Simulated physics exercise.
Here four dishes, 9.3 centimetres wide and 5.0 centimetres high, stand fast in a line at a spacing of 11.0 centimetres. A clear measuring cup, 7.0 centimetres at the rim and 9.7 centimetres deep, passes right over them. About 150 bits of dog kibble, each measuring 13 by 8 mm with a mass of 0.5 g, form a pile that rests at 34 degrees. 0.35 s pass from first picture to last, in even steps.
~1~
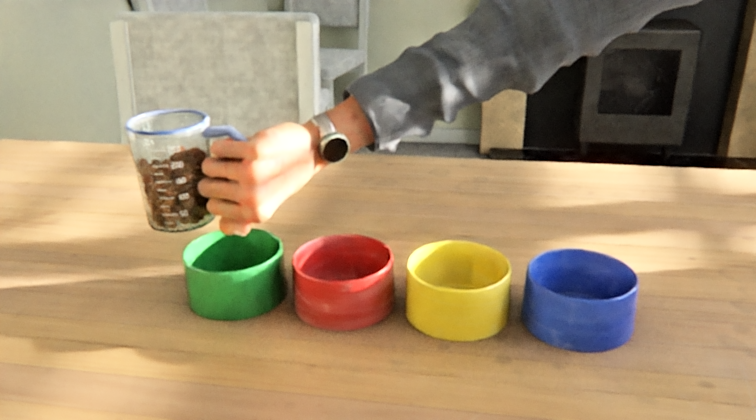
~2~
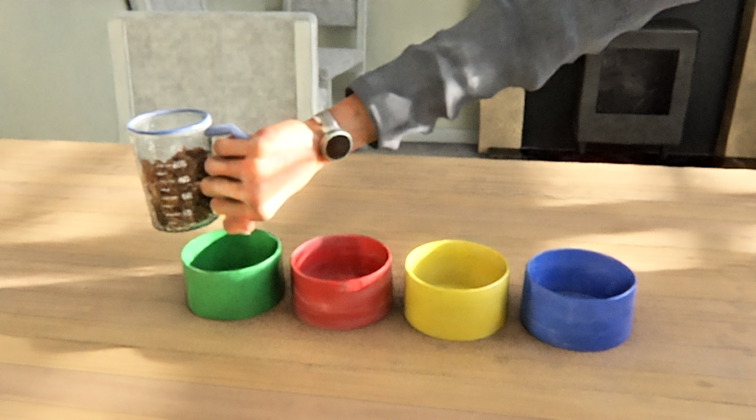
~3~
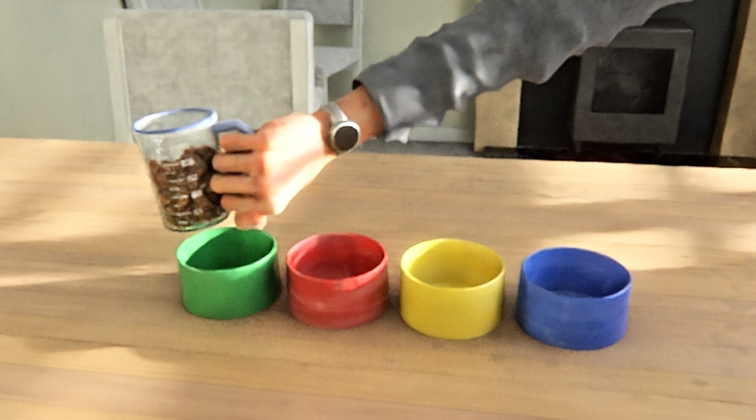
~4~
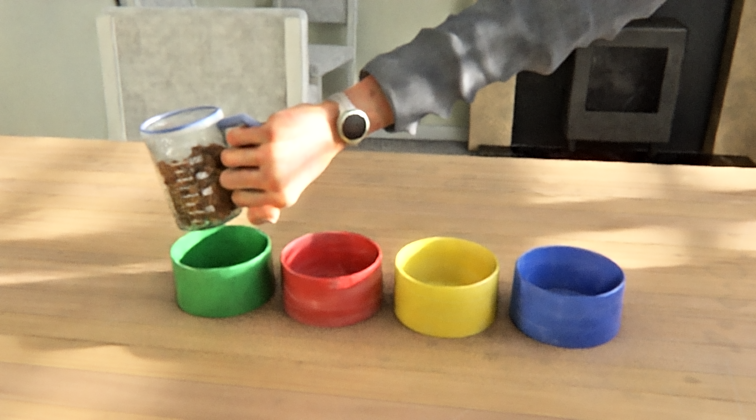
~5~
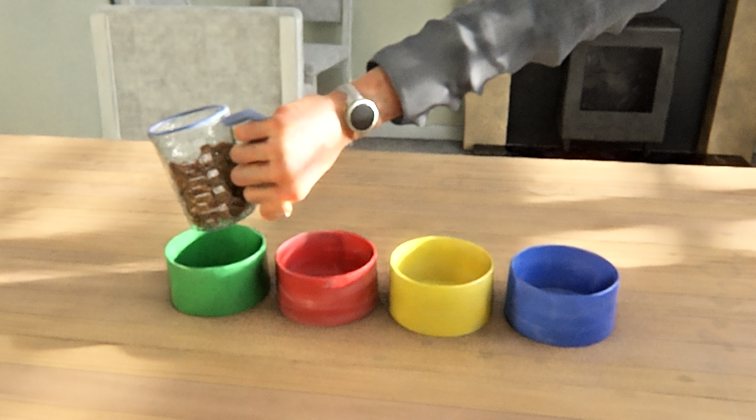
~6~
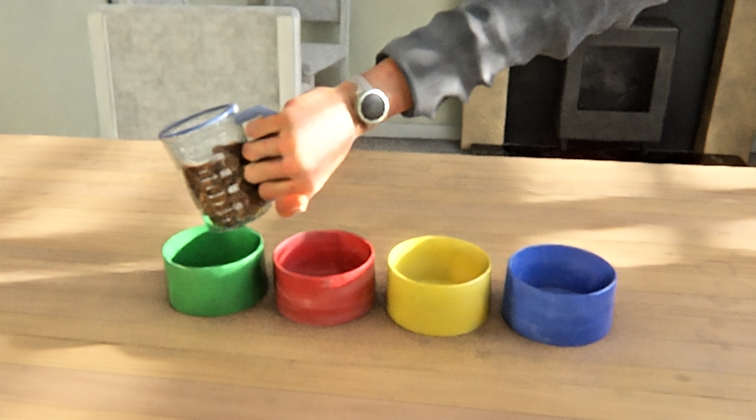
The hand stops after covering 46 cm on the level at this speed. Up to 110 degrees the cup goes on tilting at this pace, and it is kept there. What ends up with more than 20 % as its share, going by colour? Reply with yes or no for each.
Red: No, blue: Yes, green: No, yellow: No, counter: No.
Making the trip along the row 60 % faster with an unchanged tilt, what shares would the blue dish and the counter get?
Shares: Blue 100, counter 0.
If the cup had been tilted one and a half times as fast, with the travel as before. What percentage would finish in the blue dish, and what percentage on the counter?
Then blue 20 and counter 20.
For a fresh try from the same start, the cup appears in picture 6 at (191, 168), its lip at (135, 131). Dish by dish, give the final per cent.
Kept per dish: Red = 50, blue = 0, green = 0, yellow = 20.
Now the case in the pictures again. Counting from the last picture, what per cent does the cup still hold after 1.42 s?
Roughly 95 %.
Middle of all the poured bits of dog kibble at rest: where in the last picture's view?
Estimated resting centre: Around (567, 298).
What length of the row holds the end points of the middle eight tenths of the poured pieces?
I'd estimate close to 6 cm.
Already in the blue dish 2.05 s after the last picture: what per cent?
Estimate: Near 50 %.
Then, 0.86 s after the last picture, tilt 71 degrees; cup holds 100 %.
Then, 1.42 s after the last picture, tilt 107 degrees; cup holds 95 %, yellow 5 %.
Then, 2.05 s after the last picture, tilt 110 degrees; cup holds 45 %, blue 50 %, yellow 5 %.
In the end, red 0 %, blue 80 %, green 0 %, yellow 5 %, counter 5 %, cup 10 %.
